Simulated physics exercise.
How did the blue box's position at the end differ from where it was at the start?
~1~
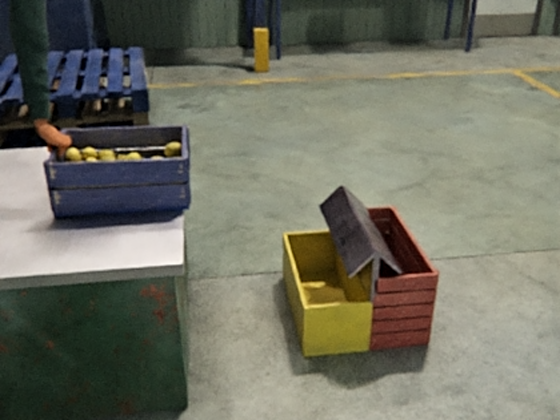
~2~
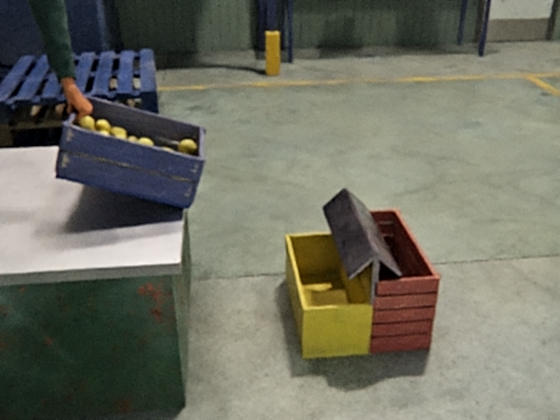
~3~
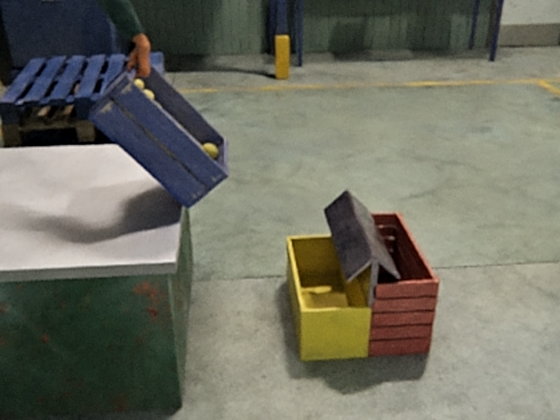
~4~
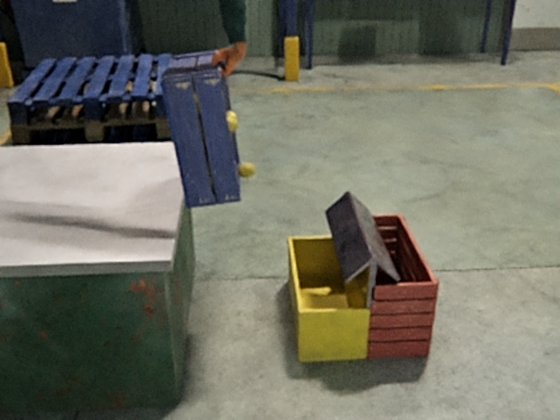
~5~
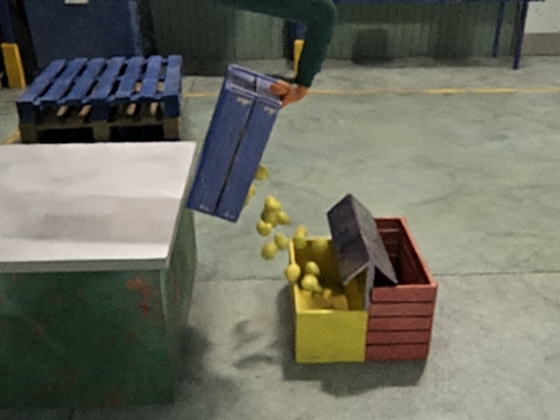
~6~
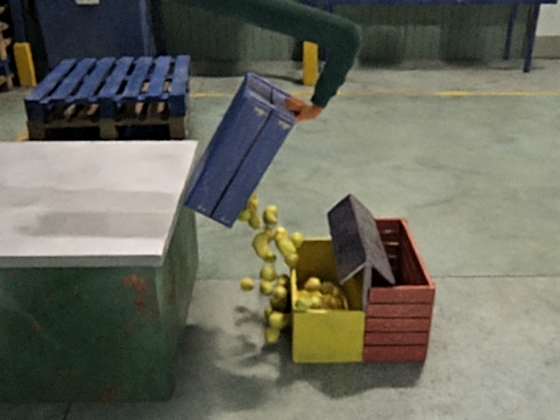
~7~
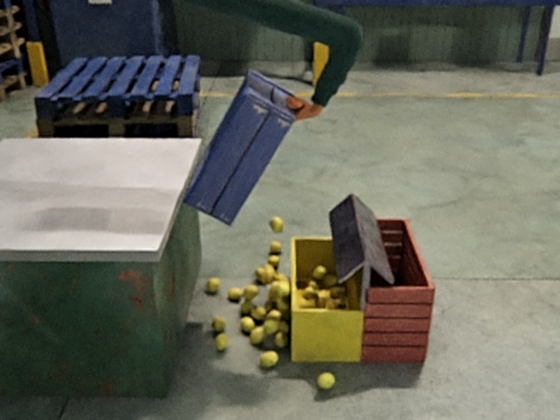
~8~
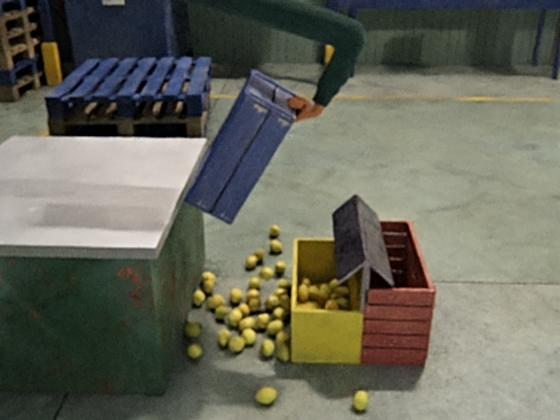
At the start the blue box sat upright on top of the bench. By the end it was farther right, held steeply tipped over just past the bench's right edge.
A hand tipped a blue box of lemons off the end of a bench and poured them toward a yellow bin and a red bin, but while some landed in the yellow one, most ended up scattered on the floor beside it.
